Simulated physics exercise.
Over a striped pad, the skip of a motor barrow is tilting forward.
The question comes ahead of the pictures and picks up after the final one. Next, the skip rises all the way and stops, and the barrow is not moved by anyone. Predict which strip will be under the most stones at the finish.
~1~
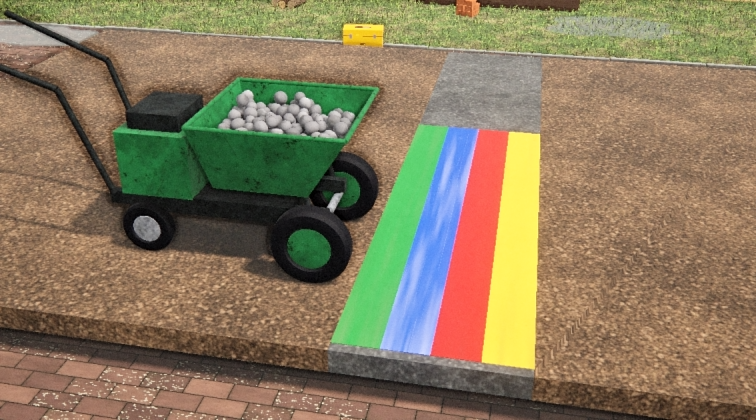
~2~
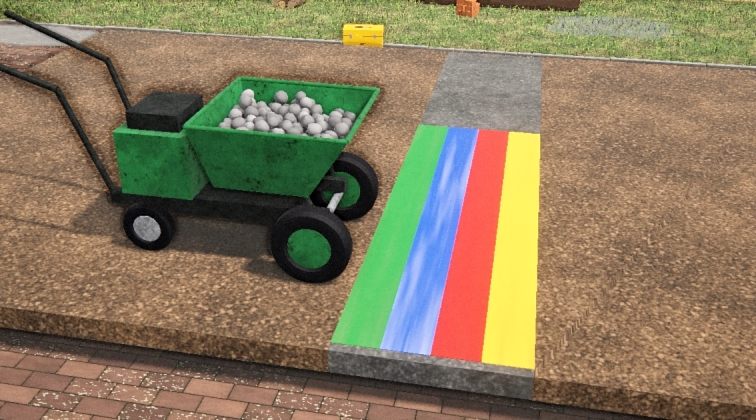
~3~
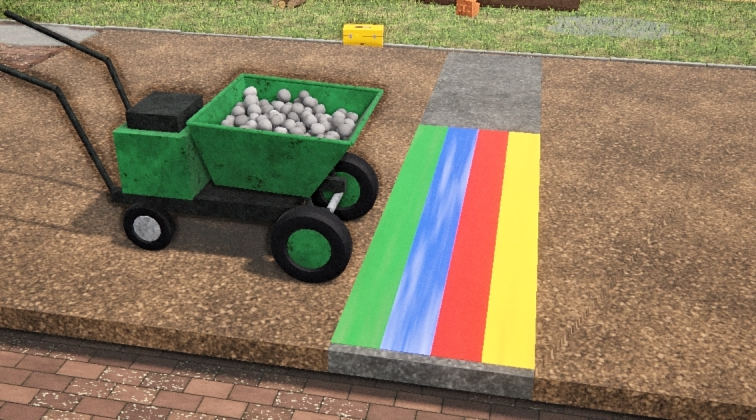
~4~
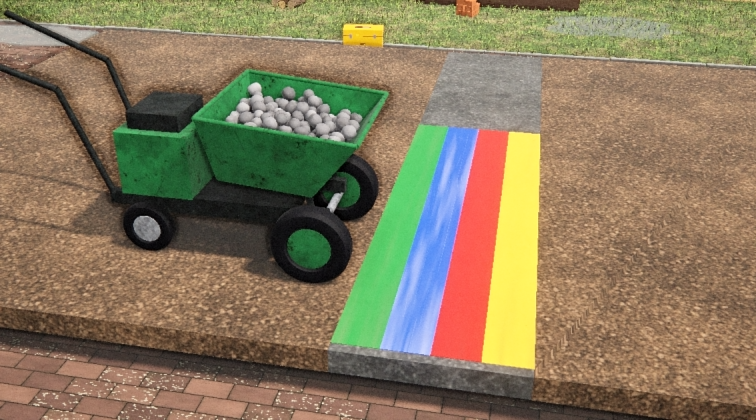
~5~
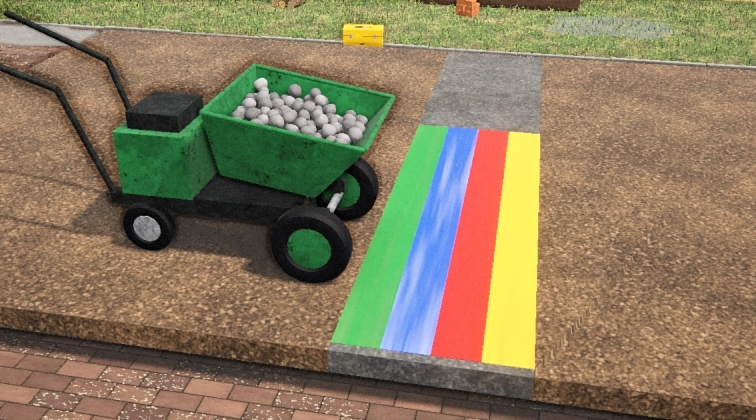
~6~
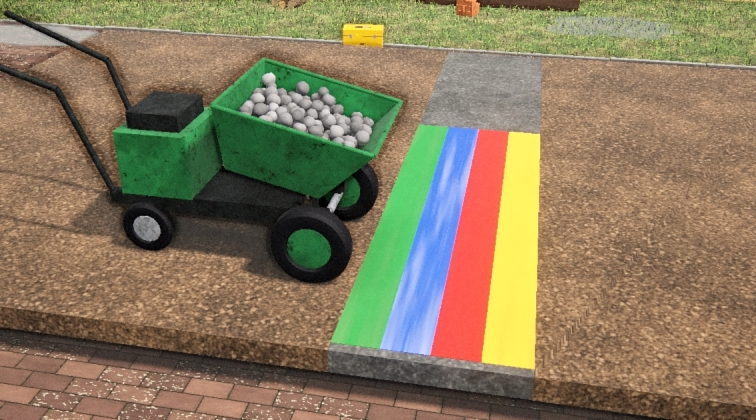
I would say the red one.
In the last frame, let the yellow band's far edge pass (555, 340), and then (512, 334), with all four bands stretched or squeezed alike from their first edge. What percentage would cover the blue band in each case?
In order, 20 % and 0 %.
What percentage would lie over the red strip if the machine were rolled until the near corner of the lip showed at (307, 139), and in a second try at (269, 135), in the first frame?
20 % and 10 %.
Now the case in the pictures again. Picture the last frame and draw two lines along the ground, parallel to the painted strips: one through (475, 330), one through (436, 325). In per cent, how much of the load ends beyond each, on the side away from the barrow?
Estimate: 40 %, then 70 %.
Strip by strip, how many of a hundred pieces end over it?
Green: About 0; blue: About 10; red: About 35; yellow: About 25.
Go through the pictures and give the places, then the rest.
In the first picture, lip of the skip at (345, 142), level; top of the load at (277, 121), round cobbles; green strip at (367, 312); blue strip at (414, 318); red strip at (462, 324); yellow strip at (510, 330).
In the second picture, lip of the skip at (347, 142), level; top of the load at (278, 121).
In the third picture, lip of the skip at (351, 144), tipped barely; top of the load at (281, 120).
In the fourth picture, lip of the skip at (357, 147), tipped barely; top of the load at (270, 118).
In the fifth picture, lip of the skip at (364, 151), tipped a little; top of the load at (276, 115).
In the sixth picture, lip of the skip at (374, 157), tipped a little; top of the load at (273, 109); green strip at (367, 312); blue strip at (414, 318); red strip at (462, 324); yellow strip at (510, 330).
Soon after the last picture, skip tipped steeply; all in the skip.
A little later, skip tipped right over; nearly all in the skip; a stray few over the blue strip; a stray few over the red strip.
Later still, skip tipped right over; about a third in the skip; a small part over the blue strip; about a third over the red strip; about a quarter over the yellow strip; a small part off the paint.
By the end, skip tipped right over; about a quarter in the skip; none over the green strip; a small part over the blue strip; about a third over the red strip; about a quarter over the yellow strip; a small part off the paint.
